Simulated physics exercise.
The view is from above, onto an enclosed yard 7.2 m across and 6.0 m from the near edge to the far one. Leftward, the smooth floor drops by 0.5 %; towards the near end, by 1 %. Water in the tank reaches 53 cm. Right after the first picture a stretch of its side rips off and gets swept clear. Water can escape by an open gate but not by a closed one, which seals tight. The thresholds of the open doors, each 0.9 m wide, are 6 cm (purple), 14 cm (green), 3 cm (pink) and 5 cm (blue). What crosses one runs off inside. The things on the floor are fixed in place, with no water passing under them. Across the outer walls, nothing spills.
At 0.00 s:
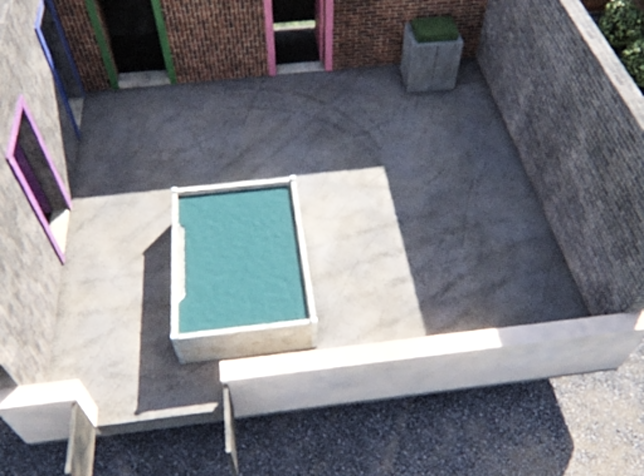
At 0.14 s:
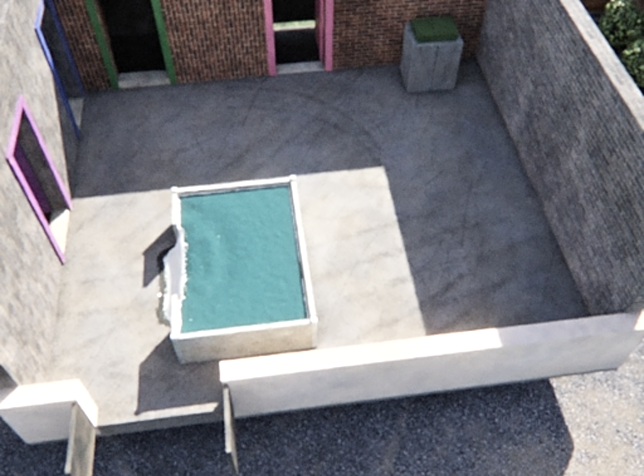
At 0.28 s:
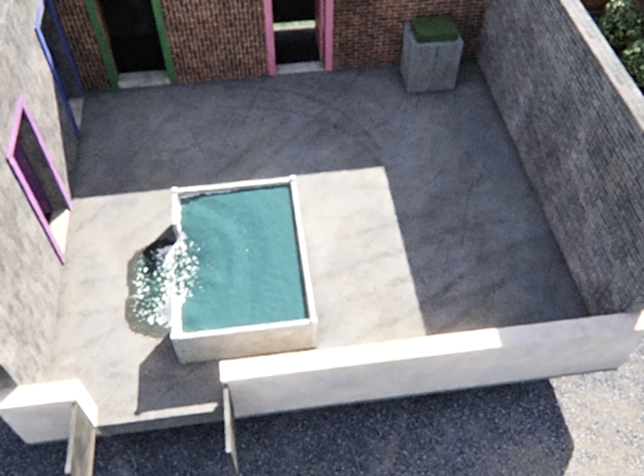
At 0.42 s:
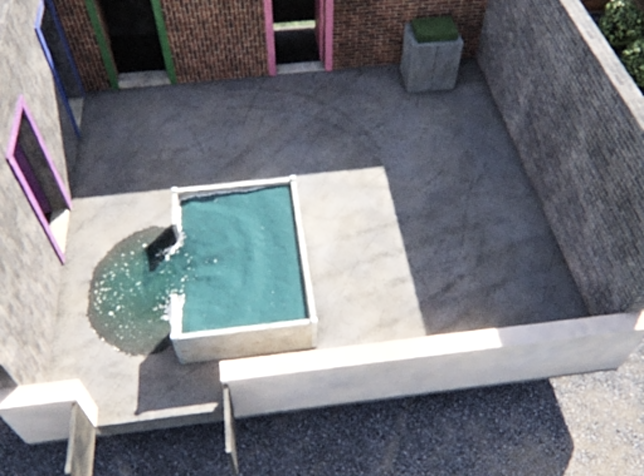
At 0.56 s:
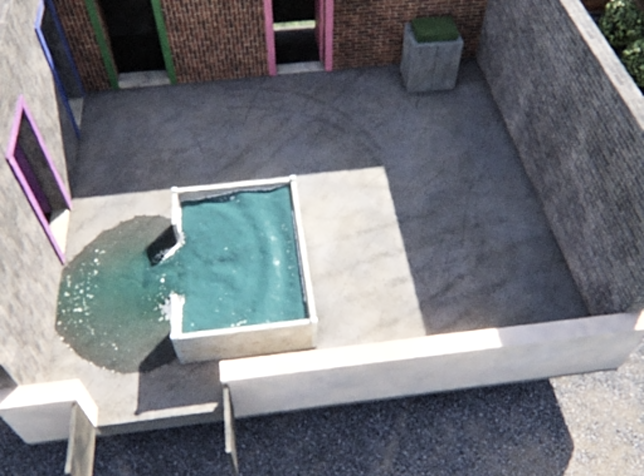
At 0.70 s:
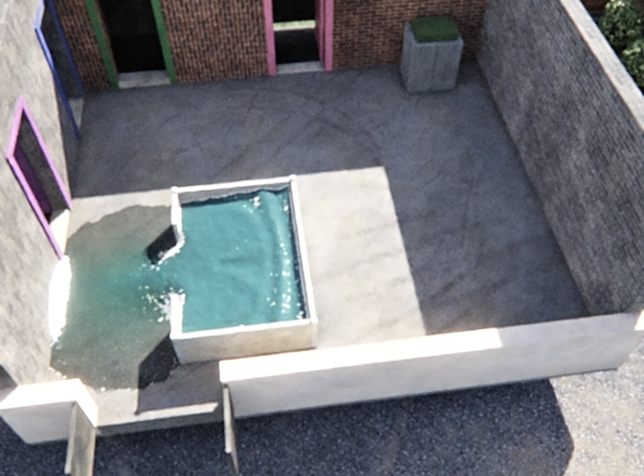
A walled yard with a smooth grey floor is seen from above by a still camera, half in sunlight and half in shadow. A white-rimmed tank of teal water stands left of centre, with green- and pink-framed openings in the brick wall behind and a planter at the back. The tank's left side breaks open, and water bursts out, splashes white and spreads leftward to the wall.
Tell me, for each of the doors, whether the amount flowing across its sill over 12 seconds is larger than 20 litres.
For 12 seconds: The purple door, larger; the green door, not larger; the pink door, not larger; the blue door, larger.
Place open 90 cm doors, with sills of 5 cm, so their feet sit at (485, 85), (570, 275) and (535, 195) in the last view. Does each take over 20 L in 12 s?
In sequence the answers are less than that, less than that and less than that.
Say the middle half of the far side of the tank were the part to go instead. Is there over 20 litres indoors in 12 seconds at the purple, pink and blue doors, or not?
Here's how it goes: Purple falls short, pink exceeds it, blue exceeds it.
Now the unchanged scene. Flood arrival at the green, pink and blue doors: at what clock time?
So green at 2.8 s, pink at 4.5 s, and blue at 2.2 s.
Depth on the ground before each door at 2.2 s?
Measured in centimetres, the purple door gives 17, the green door 0, the pink door 0 and the blue door 2.
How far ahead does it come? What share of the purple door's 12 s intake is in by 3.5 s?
Estimate: Around 65 per cent.
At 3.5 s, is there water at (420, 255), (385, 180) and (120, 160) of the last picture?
First spot not yet wet, second not yet wet, third submerged.
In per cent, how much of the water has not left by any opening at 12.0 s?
Some 66 in a hundred.
After 1.4 s water covers 10 % of the floor and is deepest (44 cm) near (45, 414); purple door 18 cm at the sill, 12 L in, green door not reached, pink door not reached, blue door not reached.
After 2.2 s water covers 20 % of the floor and is deepest (37 cm) near (46, 400); purple door 17 cm at the sill, 61 L in, green door not reached, pink door not reached, blue door 2 cm at the sill, 0 L in.
After 3.5 s water covers 35 % of the floor and is deepest (24 cm) near (72, 300); purple door 13 cm at the sill, 108 L in, green door 12 cm at the sill, 0 L in, pink door not reached, blue door 4 cm at the sill, 0 L in.
After 7.0 s water covers 60 % of the floor and is deepest (14 cm) near (45, 414); purple door 10 cm at the sill, 160 L in, green door 8 cm at the sill, 0 L in, pink door 3 cm at the sill, 0 L in, blue door 7 cm at the sill, 26 L in.
After 12.0 s water covers 90 % of the floor and is deepest (8 cm) near (45, 414); purple door 5 cm at the sill, 168 L in, green door 3 cm at the sill, 0 L in, pink door 2 cm at the sill, 0 L in, blue door 5 cm at the sill, 42 L in.
